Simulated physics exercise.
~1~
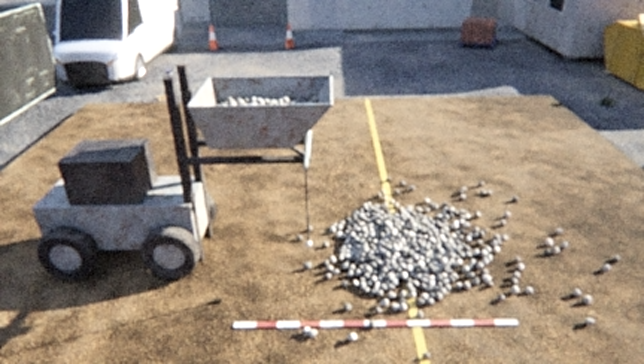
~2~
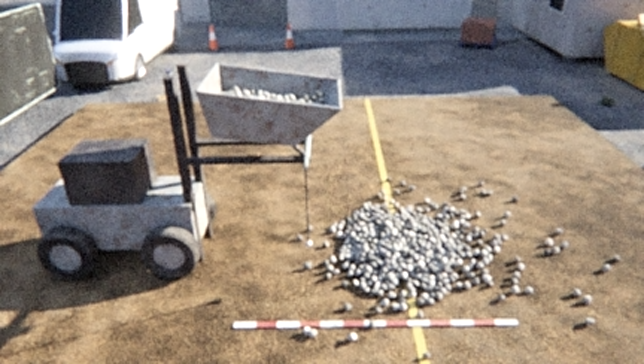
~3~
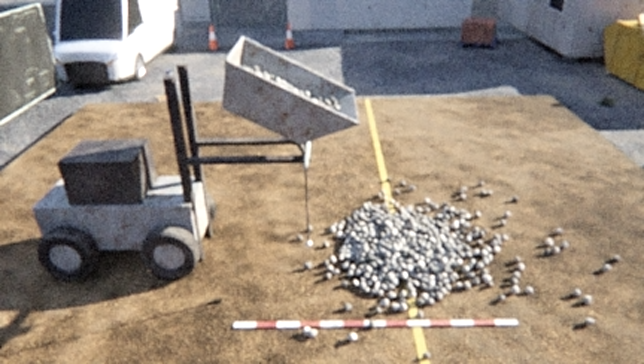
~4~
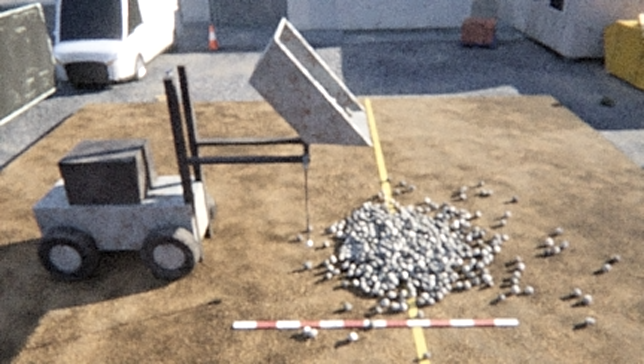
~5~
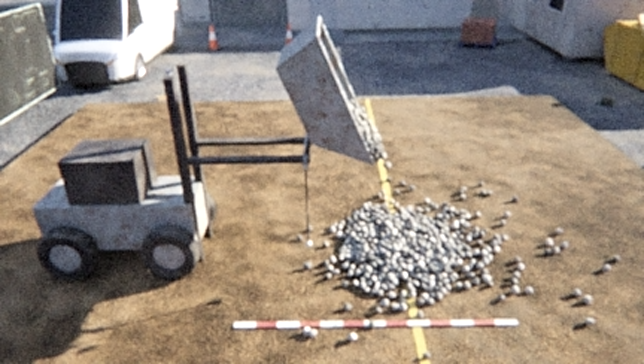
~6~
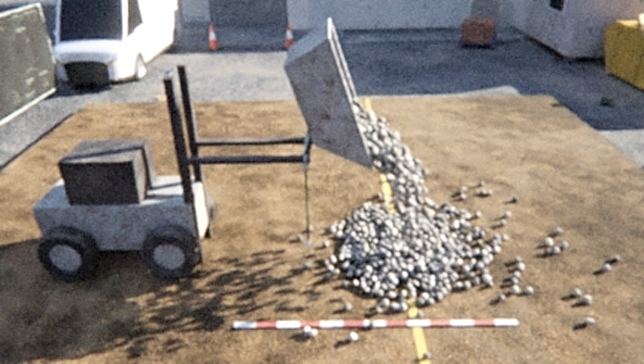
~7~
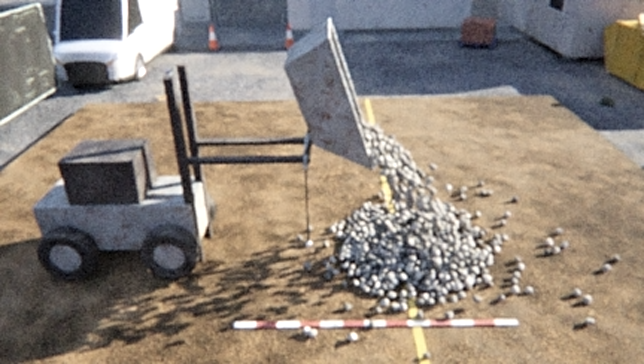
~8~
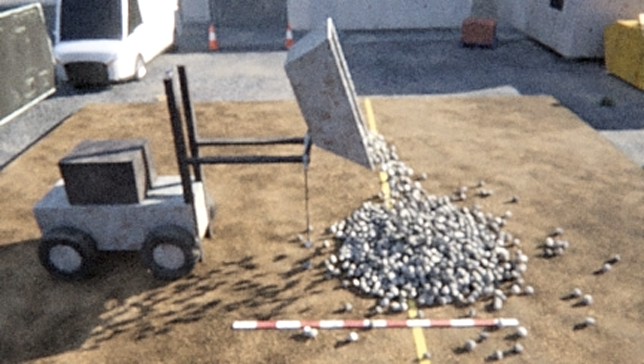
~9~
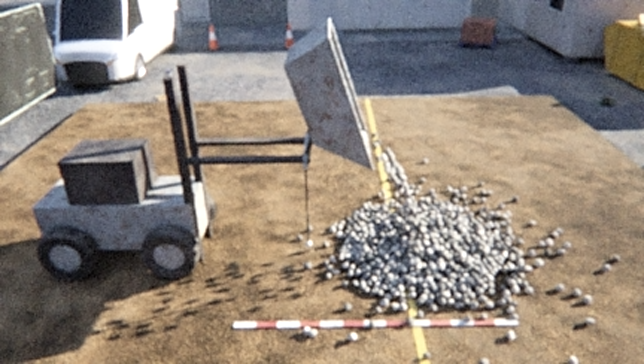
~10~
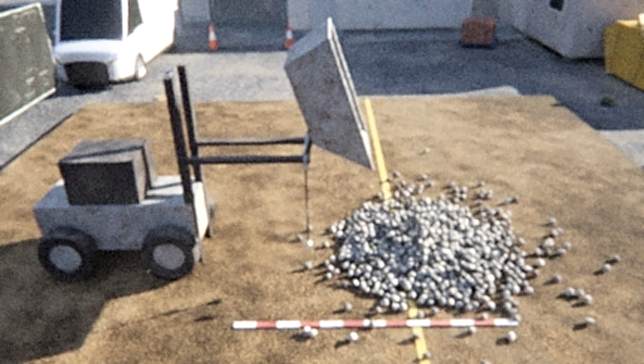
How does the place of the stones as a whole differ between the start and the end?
At the start some stones are up in the raised skip and the rest lie in the heap on the ground. By the end they are all down on the ground in a broader heap, so as a whole they sit lower and further to the right.
